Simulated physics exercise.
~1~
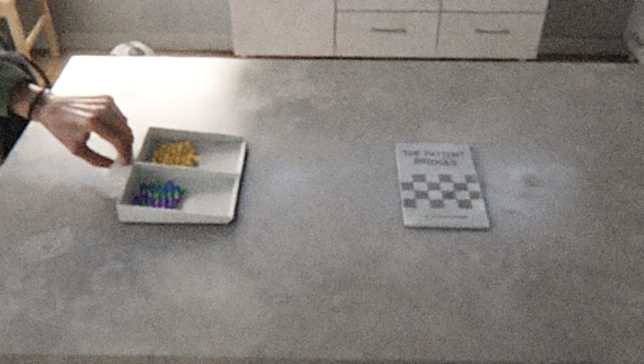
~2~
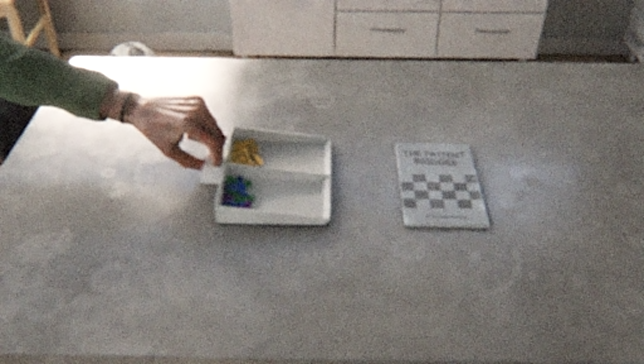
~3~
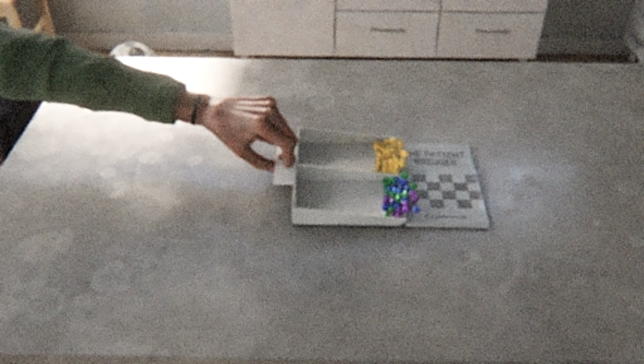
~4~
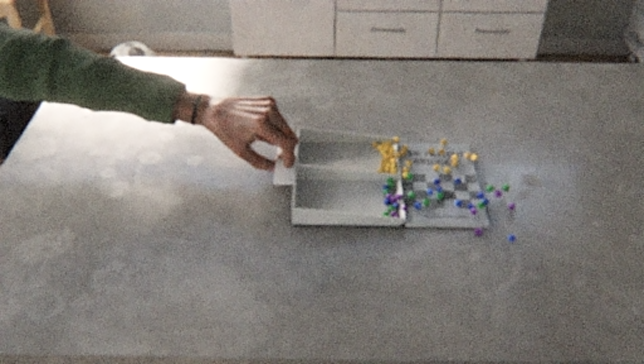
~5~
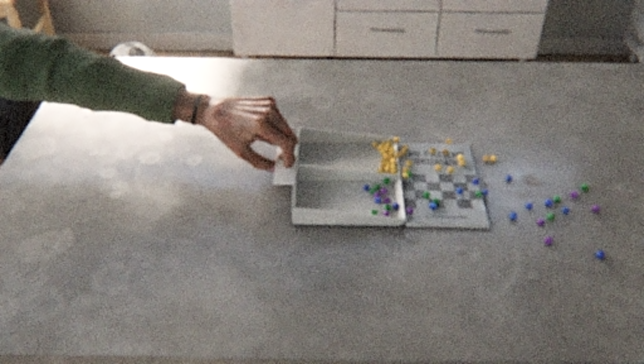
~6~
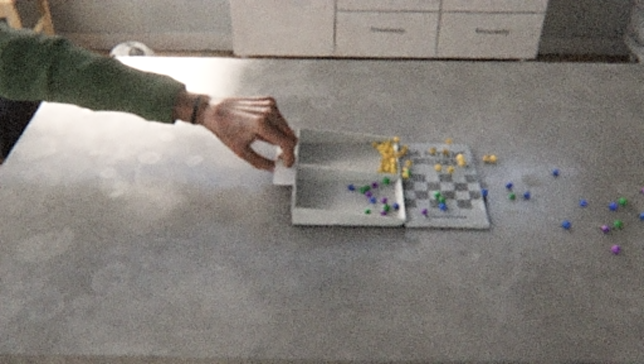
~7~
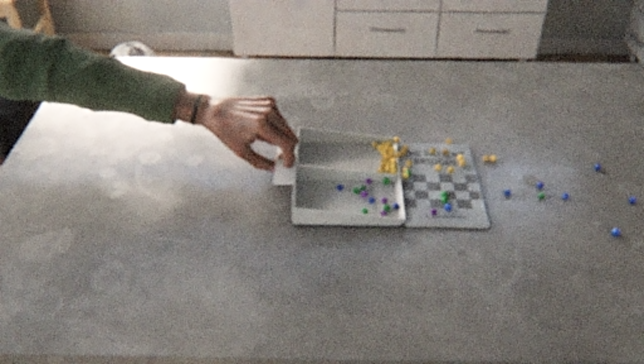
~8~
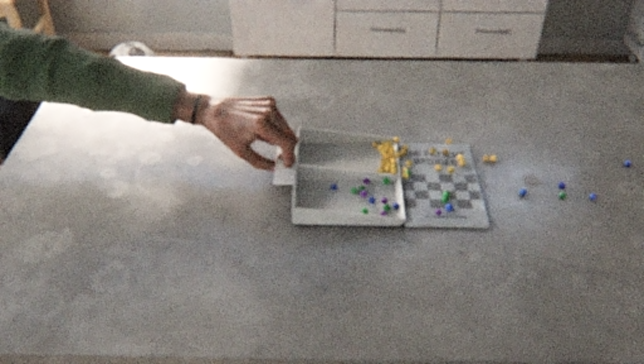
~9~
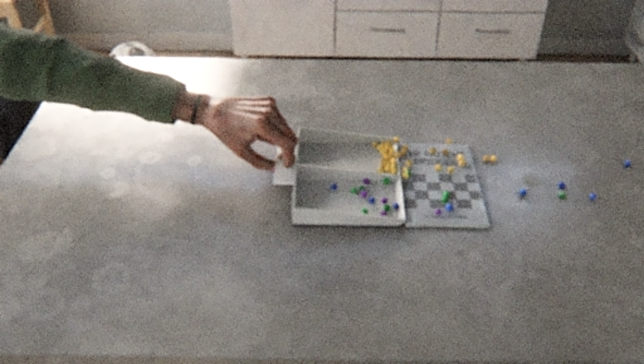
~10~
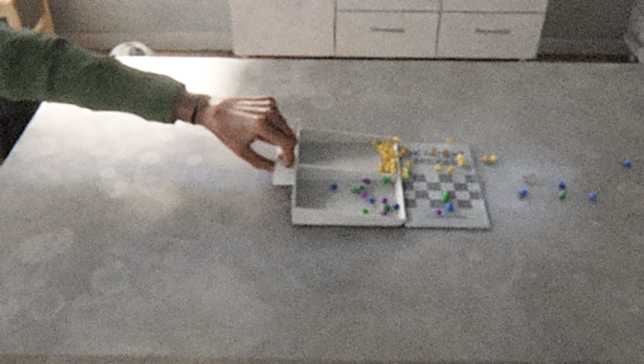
A hand slides a divided tray right into a thin book, spilling colorful beads and yellow pieces.
